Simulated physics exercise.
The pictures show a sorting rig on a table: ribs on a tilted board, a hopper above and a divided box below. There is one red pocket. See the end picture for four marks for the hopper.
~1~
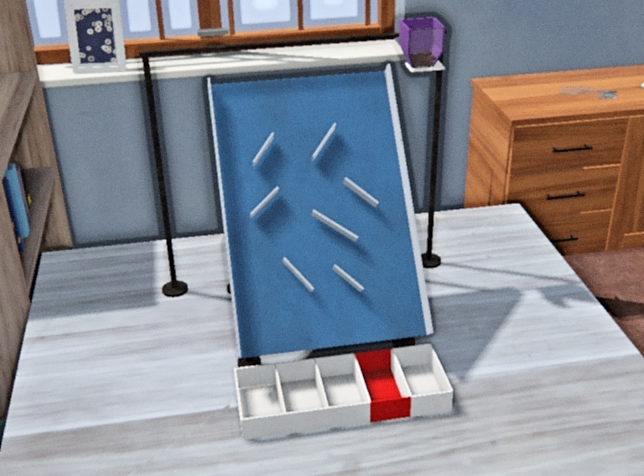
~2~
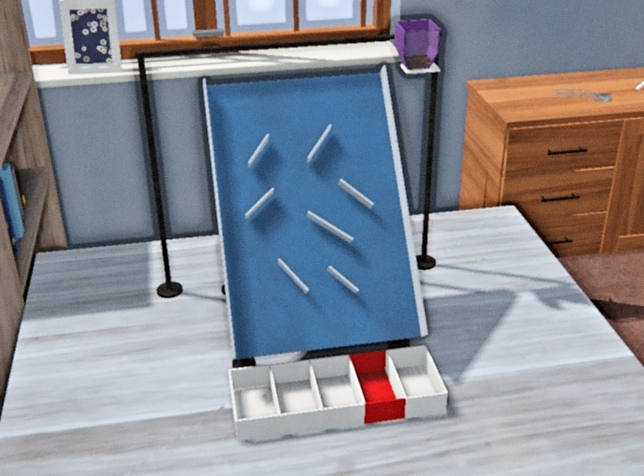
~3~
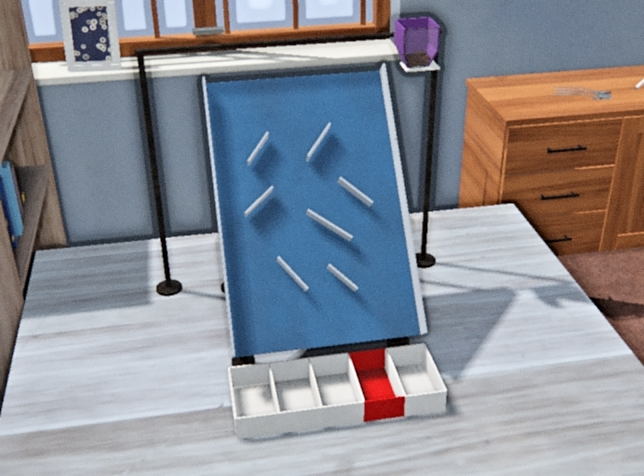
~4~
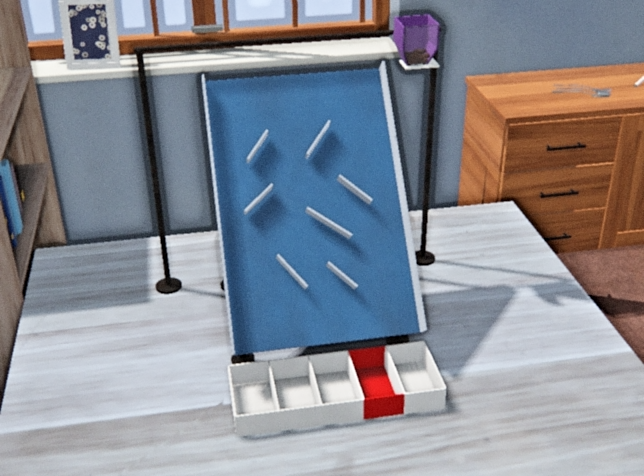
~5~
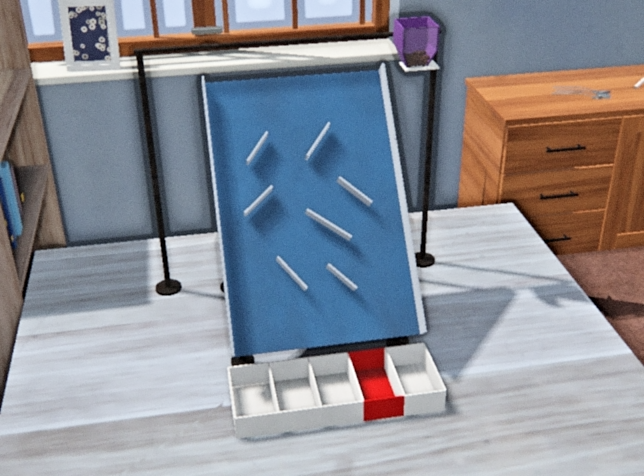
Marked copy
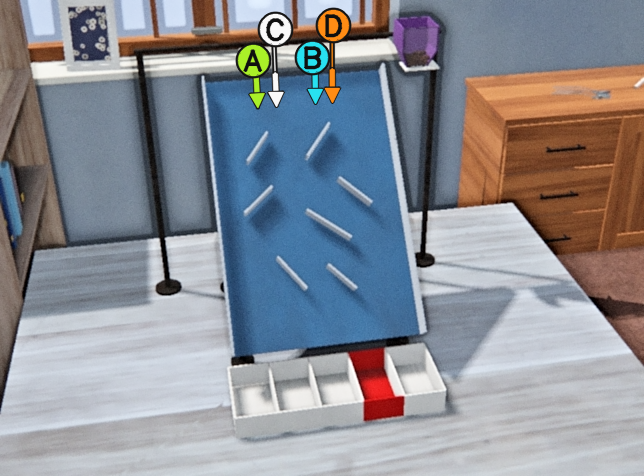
The view shifts very slightly at the start, sliding the whole scene a touch left, then stays nearly still, while nothing on the table moves. A tilted blue board with seven short white ribs stands on a pale wooden table, seen from the front and slightly above, with a purple hopper at upper right. Below sits a white divided box with one red pocket, between shelves and wooden drawers.
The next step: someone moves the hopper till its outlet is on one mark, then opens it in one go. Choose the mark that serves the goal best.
C beats the others.
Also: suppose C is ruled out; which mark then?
Mark B.
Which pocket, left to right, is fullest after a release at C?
The fourth.
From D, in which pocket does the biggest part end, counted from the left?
The fifth.
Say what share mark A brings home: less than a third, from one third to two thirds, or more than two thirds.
It is less than a third.
On the marked copy, mark A meets the board at (257, 102); mark B meets the board at (315, 98); mark C meets the board at (276, 101); mark D meets the board at (332, 97).
For mark A, a small part in the red pocket, most in other pockets, a small part outside the box.
For mark B, about a quarter in the red pocket, about two thirds in other pockets, a small part outside the box.
For mark C, about half in the red pocket, about half in other pockets.
For mark D, a small part in the red pocket, nearly all in other pockets.
